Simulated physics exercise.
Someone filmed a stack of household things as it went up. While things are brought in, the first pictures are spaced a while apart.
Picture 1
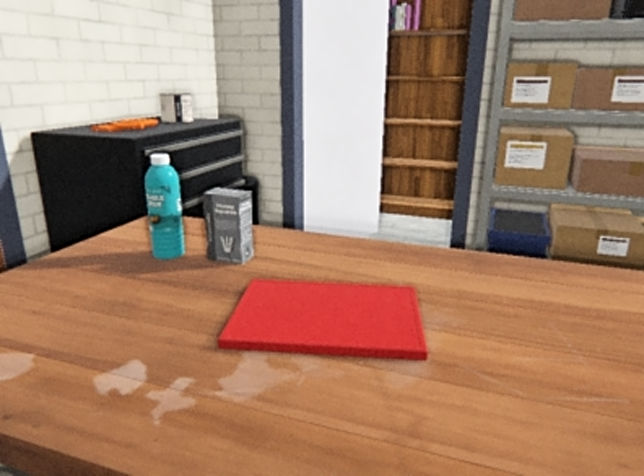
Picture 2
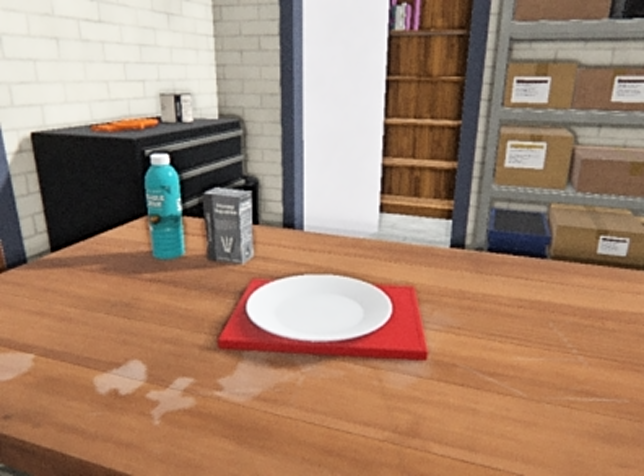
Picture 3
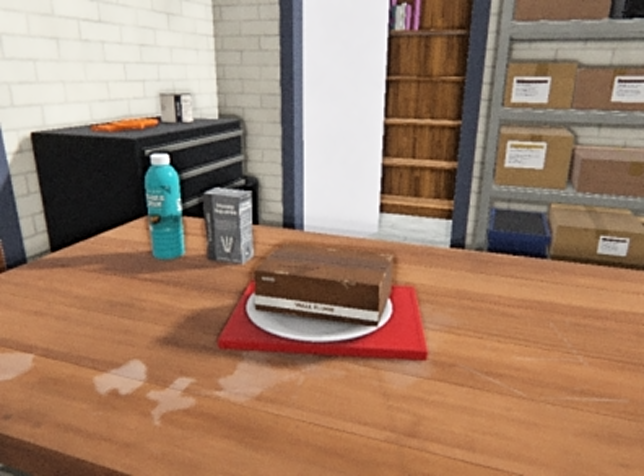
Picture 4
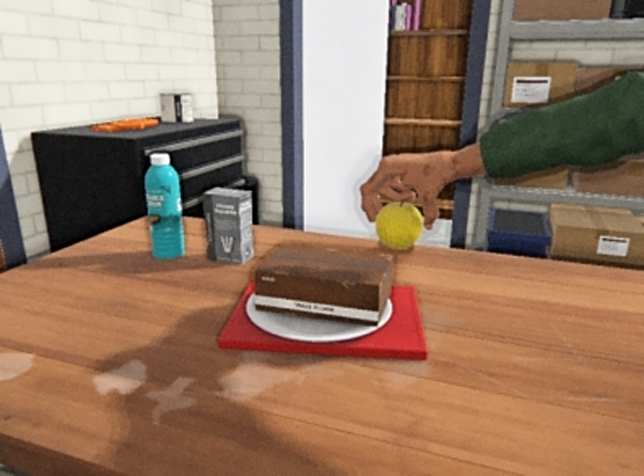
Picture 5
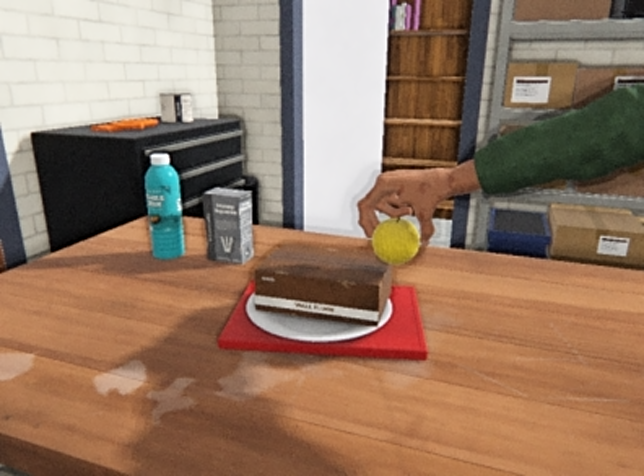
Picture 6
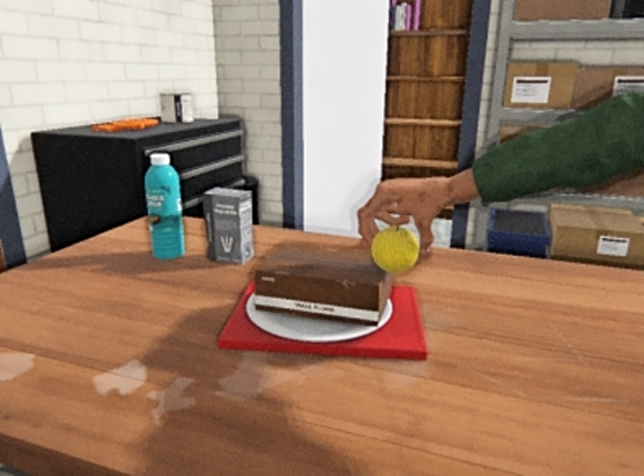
On a wooden table, a plate and brown box appear before a hand lowers a yellow apple.
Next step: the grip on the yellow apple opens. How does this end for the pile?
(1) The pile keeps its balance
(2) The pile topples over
The pile topples over.
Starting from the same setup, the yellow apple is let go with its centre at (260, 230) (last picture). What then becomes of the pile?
Outcome: The pile is knocked down.
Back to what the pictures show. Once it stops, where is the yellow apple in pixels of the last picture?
I'd point to roughly (424, 308).
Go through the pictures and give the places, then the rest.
In the first picture, the last thing is not in view yet; red tray (327, 314).
In the second picture, the last thing is not in view yet; turquoise bottle (164, 207).
In the third picture, the last thing is not in view yet; grey carton (229, 226).
In the fourth picture, still above its spot; yellow apple (399, 225).
In the fifth picture, still above its spot; yellow apple (396, 241); brown box (326, 282).
In the sixth picture, in place under the hand; yellow apple (395, 249); red tray (327, 314).
Then, 0.30 s after the last picture, things are still on the move.
Then, 0.50 s after the last picture, yellow apple now fallen.
Then, 0.60 s after the last picture, nothing new.
At rest, fallen, yellow apple; the other 5 in place. Seen from the same camera at the end, yellow apple near (424, 309). The pile comes apart.
